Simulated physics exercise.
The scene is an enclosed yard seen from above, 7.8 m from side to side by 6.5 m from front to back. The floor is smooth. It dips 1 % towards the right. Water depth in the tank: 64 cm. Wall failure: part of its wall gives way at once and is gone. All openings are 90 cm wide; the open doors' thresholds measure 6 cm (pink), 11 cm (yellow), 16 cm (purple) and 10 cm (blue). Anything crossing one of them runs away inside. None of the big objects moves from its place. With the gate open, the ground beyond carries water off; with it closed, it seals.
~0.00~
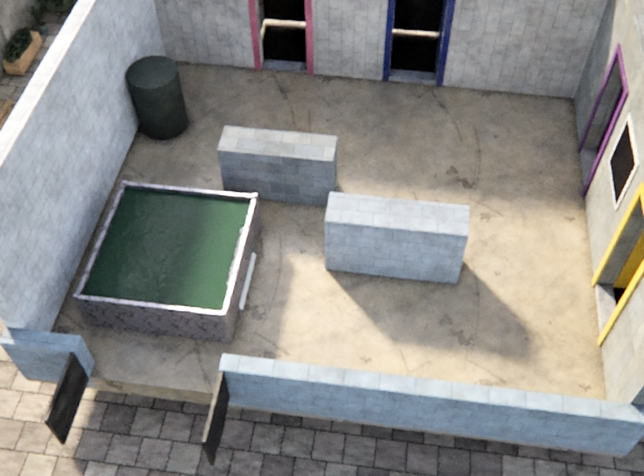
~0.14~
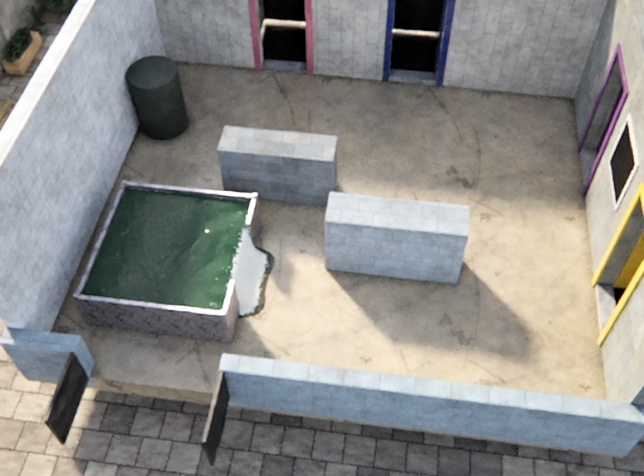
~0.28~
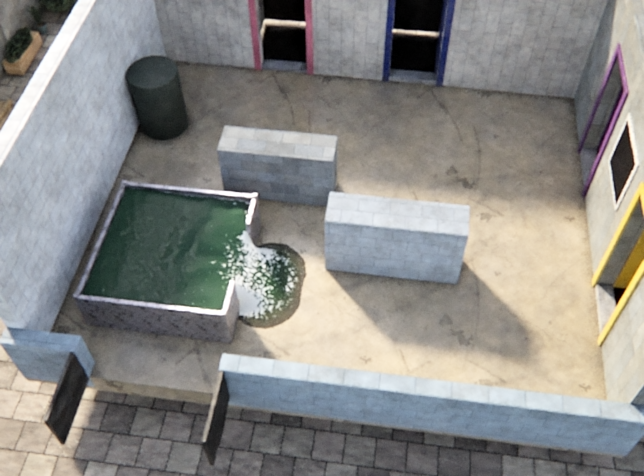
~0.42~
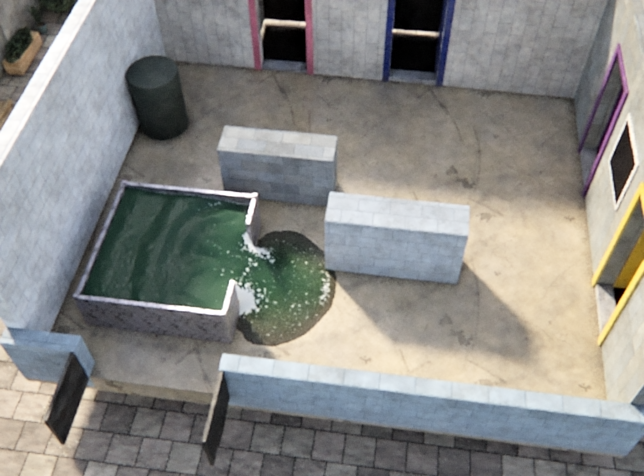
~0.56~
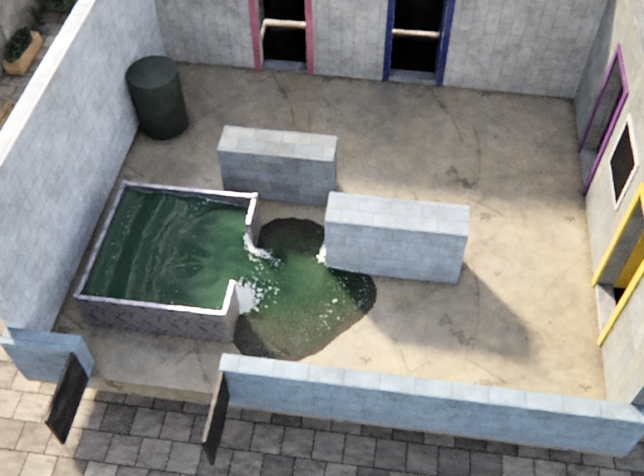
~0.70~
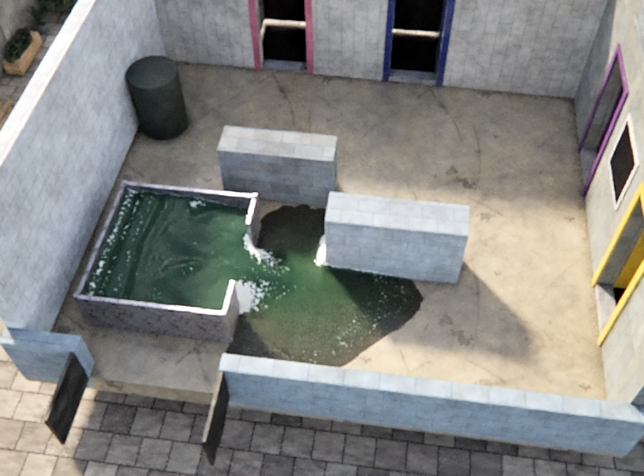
Walled yard seen from above, with green water bursting through a tank's right side and spreading across the floor around low walls.
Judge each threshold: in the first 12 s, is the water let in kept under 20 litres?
Verdicts: Pink door, kept under; yellow door, not kept under; purple door, kept under; blue door, kept under.
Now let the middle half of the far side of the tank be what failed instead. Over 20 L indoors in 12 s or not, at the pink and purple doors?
Door pink goes beyond, door purple stays within.
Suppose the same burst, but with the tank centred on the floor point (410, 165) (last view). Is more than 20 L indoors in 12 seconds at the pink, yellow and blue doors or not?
Against that limit: Pink under, yellow not over, blue not over.
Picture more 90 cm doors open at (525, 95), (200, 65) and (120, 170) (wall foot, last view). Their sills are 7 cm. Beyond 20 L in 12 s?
First doorway gets there, second falls short, third falls short.
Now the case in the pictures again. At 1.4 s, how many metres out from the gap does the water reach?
4.8 m.
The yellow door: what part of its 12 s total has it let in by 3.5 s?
Some 50 per cent by then.
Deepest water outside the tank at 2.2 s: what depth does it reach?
Around 44 centimetres.
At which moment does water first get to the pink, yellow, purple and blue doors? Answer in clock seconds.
Pink: 8.0 s; yellow: 1.5 s; purple: 3.6 s; blue: 3.4 s.
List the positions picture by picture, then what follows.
In the first frame, the tank at (171, 247) is whole and still, 64 cm deep.
In the second frame, the front is at (246, 312), 0.6 m from the gap at (241, 270); 0.3 m2 of floor is under water; 64 cm left at the back of the tank.
In the third frame, the front is at (283, 317), 0.9 m from the gap at (242, 272); 1.0 m2 of floor is under water; 64 cm left at the back of the tank.
In the fourth frame, water pours out at (242, 272) and has run 1.3 m, to (327, 304); typically 8 cm deep outside, 64 cm at the tank's back.
In the fifth frame, the front is at (370, 286), 1.9 m from the gap at (242, 272); 3.1 m2 of floor is under water; 61 cm left at the back of the tank.
In the sixth frame, the front is at (413, 308), 2.6 m from the gap at (242, 271); 4.3 m2 of floor is under water; 54 cm left at the back of the tank.
After 1.4 s water covers 25 % of the floor and is deepest (38 cm) near (254, 282); pink door not reached, yellow door not reached, purple door not reached, blue door not reached.
After 2.2 s water covers 35 % of the floor and is deepest (44 cm) near (605, 415); pink door not reached, yellow door 19 cm at the sill, 19 L in, purple door not reached, blue door not reached.
After 3.5 s water covers 50 % of the floor and is deepest (30 cm) near (607, 428); pink door not reached, yellow door 21 cm at the sill, 72 L in, purple door not reached, blue door 2 cm at the sill, 0 L in.
After 7.0 s water covers 65 % of the floor and is deepest (17 cm) near (572, 100); pink door not reached, yellow door 15 cm at the sill, 128 L in, purple door 6 cm at the sill, 0 L in, blue door 10 cm at the sill, 0 L in.
After 12.0 s water covers 100 % of the floor and is deepest (12 cm) near (575, 133); pink door 3 cm at the sill, 0 L in, yellow door 9 cm at the sill, 137 L in, purple door 11 cm at the sill, 0 L in, blue door 6 cm at the sill, 0 L in.
